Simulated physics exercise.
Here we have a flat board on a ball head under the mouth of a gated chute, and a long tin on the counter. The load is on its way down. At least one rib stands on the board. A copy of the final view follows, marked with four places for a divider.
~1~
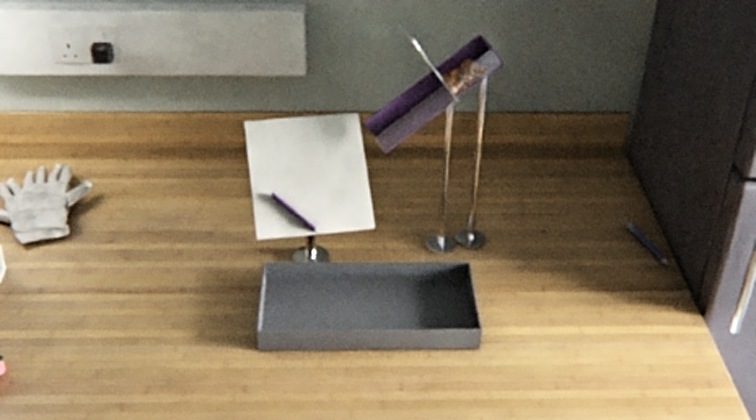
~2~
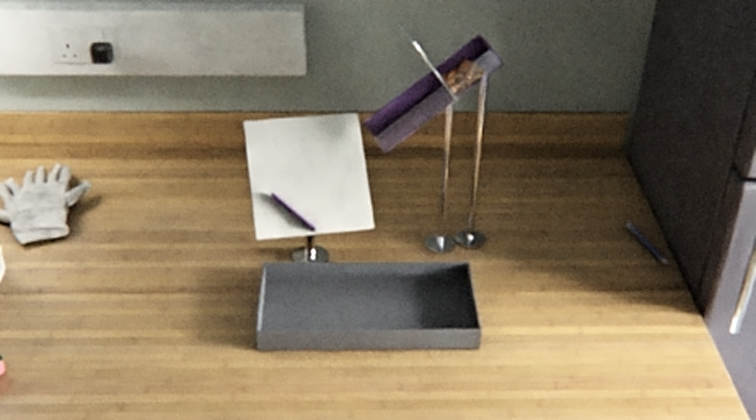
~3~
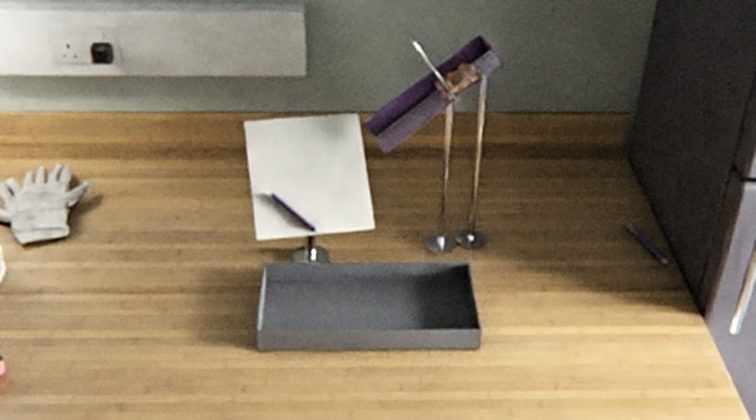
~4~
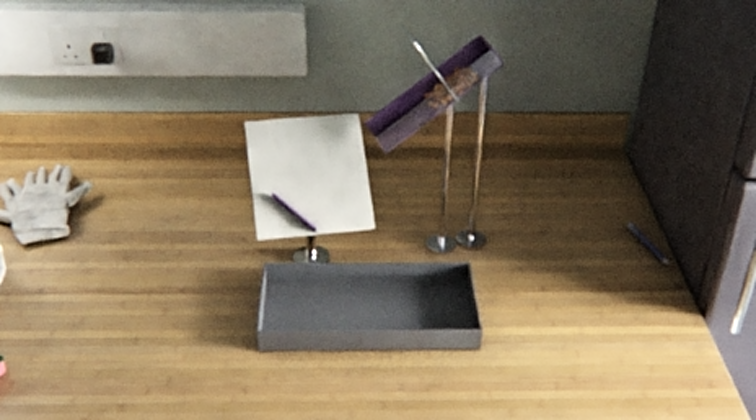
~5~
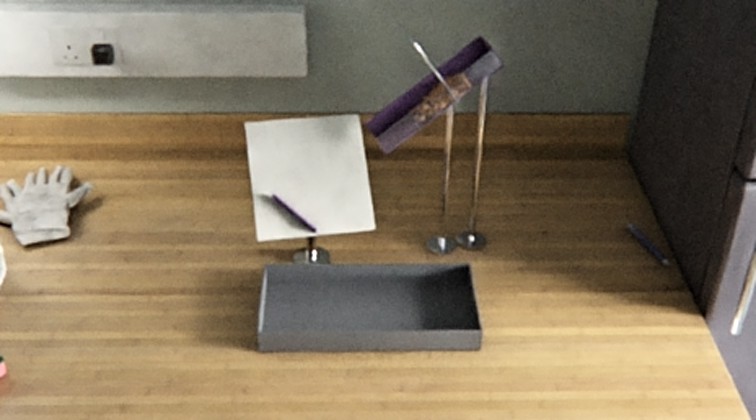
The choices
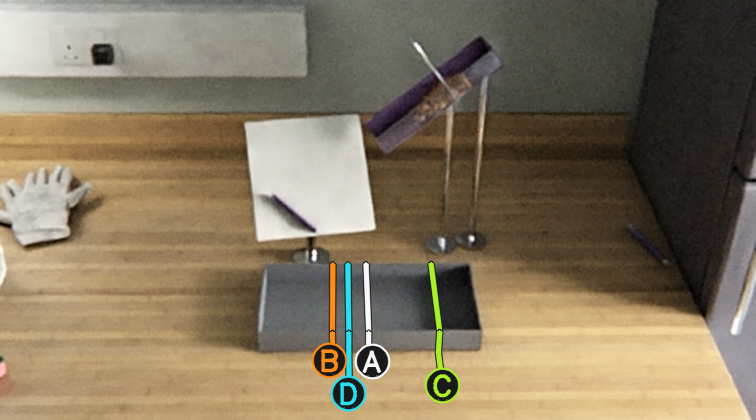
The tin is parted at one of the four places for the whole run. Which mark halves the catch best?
Line B.
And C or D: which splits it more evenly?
D it is.
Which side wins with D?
The left side.
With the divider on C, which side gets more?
Left.
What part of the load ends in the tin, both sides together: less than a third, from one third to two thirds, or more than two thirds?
More than two thirds.
On the marked copy, line A crosses the front rim at (368, 331); line B crosses the front rim at (332, 332); line C crosses the front rim at (439, 331); line D crosses the front rim at (348, 331).
For line A, of what is caught, nearly all on the left of the divider, a small part on the right.
For line B, of what is caught, about half on the left of the divider, about half on the right.
For line C, of what is caught, all on the left of the divider, none on the right.
For line D, of what is caught, most on the left of the divider, a small part on the right.
